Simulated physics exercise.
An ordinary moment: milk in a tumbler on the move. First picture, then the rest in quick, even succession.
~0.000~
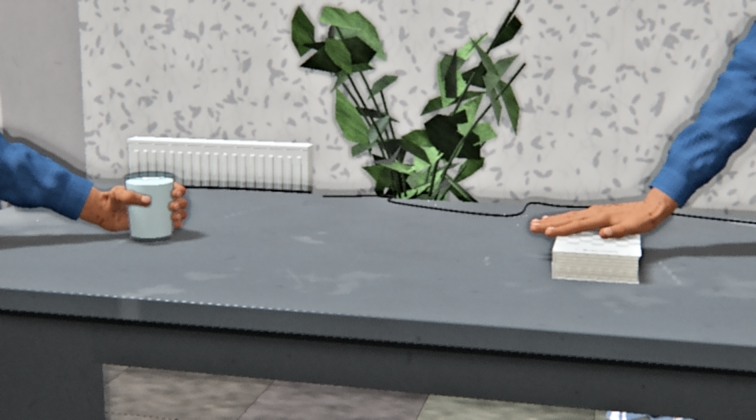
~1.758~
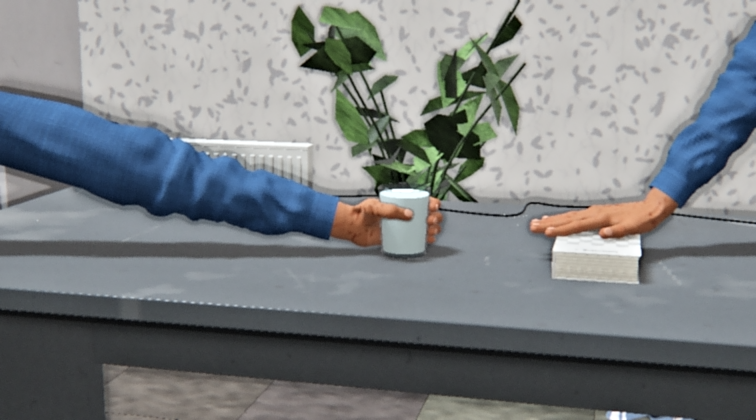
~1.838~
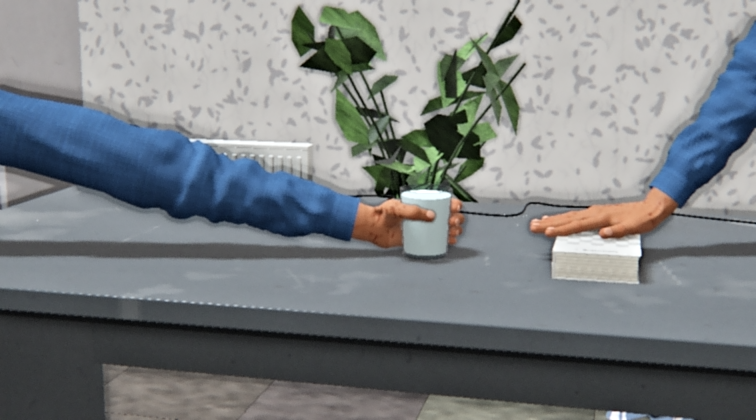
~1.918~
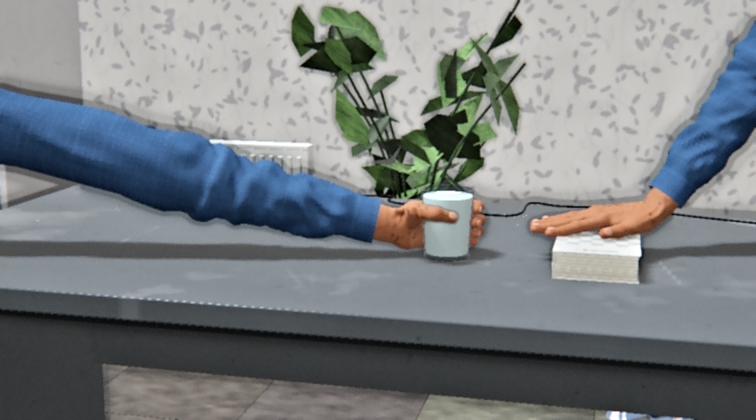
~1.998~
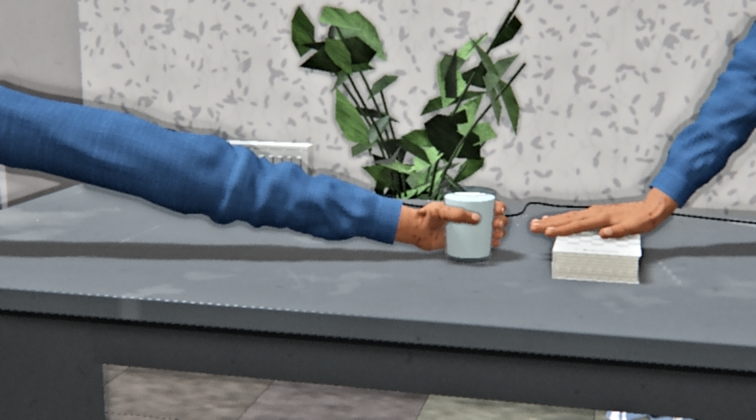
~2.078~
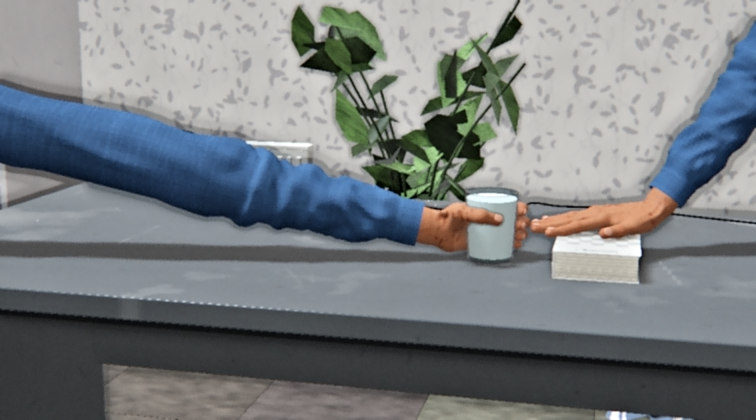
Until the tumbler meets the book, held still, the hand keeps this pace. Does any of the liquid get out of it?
Sloshes out.
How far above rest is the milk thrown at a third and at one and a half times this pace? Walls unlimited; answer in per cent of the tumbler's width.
In order, 15 % and 60 %.
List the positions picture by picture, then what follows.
At rest; tumbler (150, 205) nearly full; book (598, 252), in the first picture.
Under way; tumbler nearly full, surface at (405, 194), in the second picture.
Moved on by about 20 px; tumbler (425, 220) nearly full, in the third picture.
Moved on by about 20 px; tumbler nearly full, surface at (448, 196), in the fourth picture.
Moved on by about 20 px; tumbler (469, 222) nearly full, in the fifth picture.
Moved on by about 20 px; tumbler nearly full, surface at (492, 199); book (598, 252), in the sixth picture.
After 2.2 s, the tumbler meets the book.
After 2.3 s, the milk surges up the wall; some has gone over its rim.
After 3.6 s, the tumbler stands at the book; some has gone over its rim.
